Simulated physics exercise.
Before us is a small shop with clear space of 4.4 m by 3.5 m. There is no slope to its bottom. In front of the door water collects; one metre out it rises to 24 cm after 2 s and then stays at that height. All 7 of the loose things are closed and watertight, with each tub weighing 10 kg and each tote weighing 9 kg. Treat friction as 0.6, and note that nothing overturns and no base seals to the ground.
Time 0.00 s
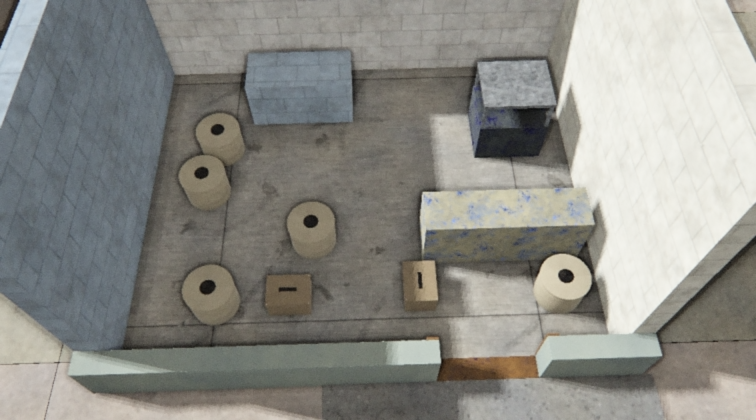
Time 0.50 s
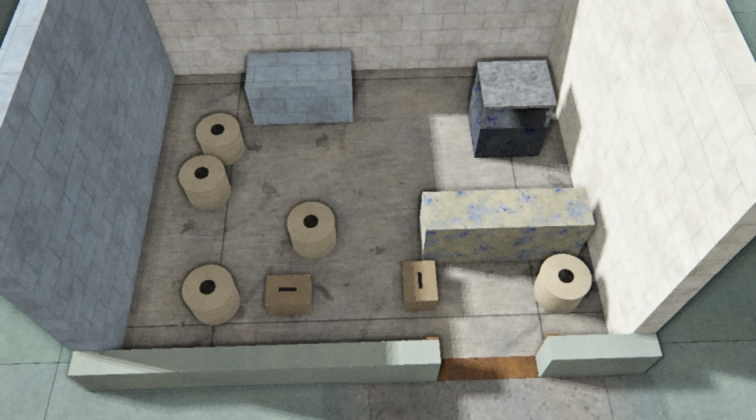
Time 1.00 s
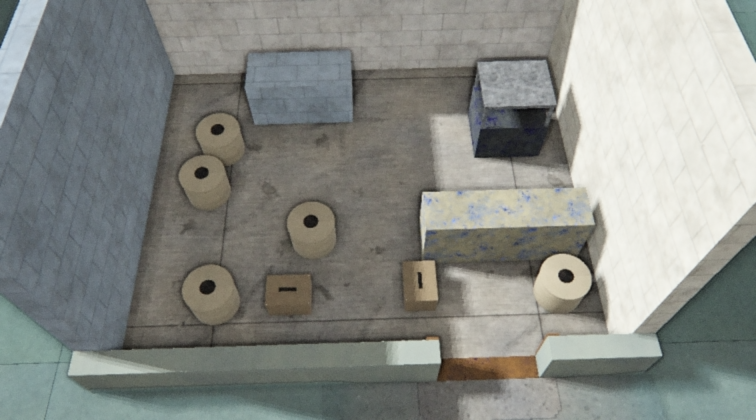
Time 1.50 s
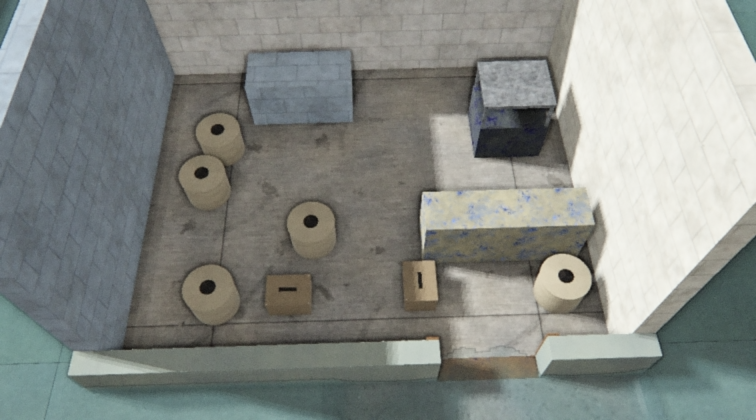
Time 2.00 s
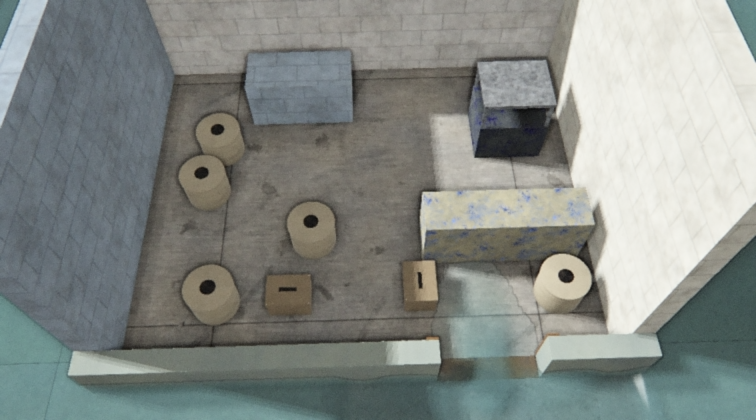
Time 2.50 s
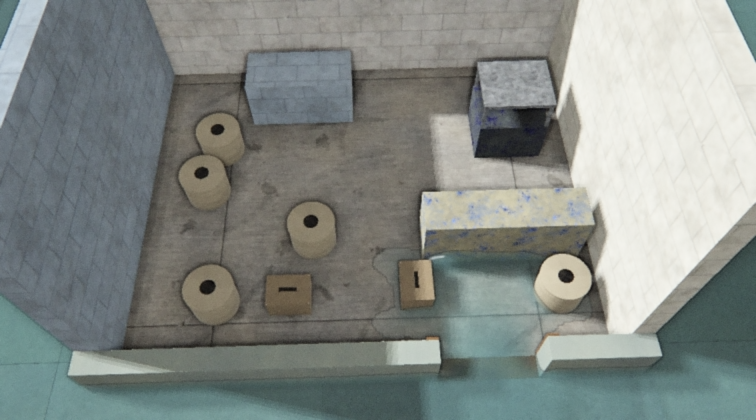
Water spreads over the ground outside a small walled room, turning the pavement blue-green while the floor inside stays dry. It then enters through the gap in the front wall and fans across the floor around the nearest box, which barely shifts, while the other objects stay still.
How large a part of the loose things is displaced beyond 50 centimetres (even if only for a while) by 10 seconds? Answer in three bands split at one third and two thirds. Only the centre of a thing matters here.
Two thirds or more.
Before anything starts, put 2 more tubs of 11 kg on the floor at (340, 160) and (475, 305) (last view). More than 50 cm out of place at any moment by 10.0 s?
So the first ends up within that distance while the second ends up beyond that distance.
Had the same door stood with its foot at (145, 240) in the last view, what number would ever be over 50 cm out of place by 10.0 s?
Result: 5 of them.
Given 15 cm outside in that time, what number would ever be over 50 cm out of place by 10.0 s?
That would make 2 of them.
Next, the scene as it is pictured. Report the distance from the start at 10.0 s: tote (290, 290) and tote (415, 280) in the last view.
Respectively 200 and 140 cm.
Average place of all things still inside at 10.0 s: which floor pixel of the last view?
Close to pixel (258, 198).
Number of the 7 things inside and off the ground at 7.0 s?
I get 2.
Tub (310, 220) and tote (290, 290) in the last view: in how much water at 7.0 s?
About 7 and 4 cm.
After 3.5 s 1 of 7 are over 50 cm from their spots; 1 afloat.
After 4.5 s 2 of 7 are over 50 cm from their spots; 1 afloat.
After 7.0 s 2 of 7 are over 50 cm from their spots; 2 afloat.
After 10.0 s 6 of 7 are over 50 cm from their spots, and 6 have been at some point; 7 afloat.
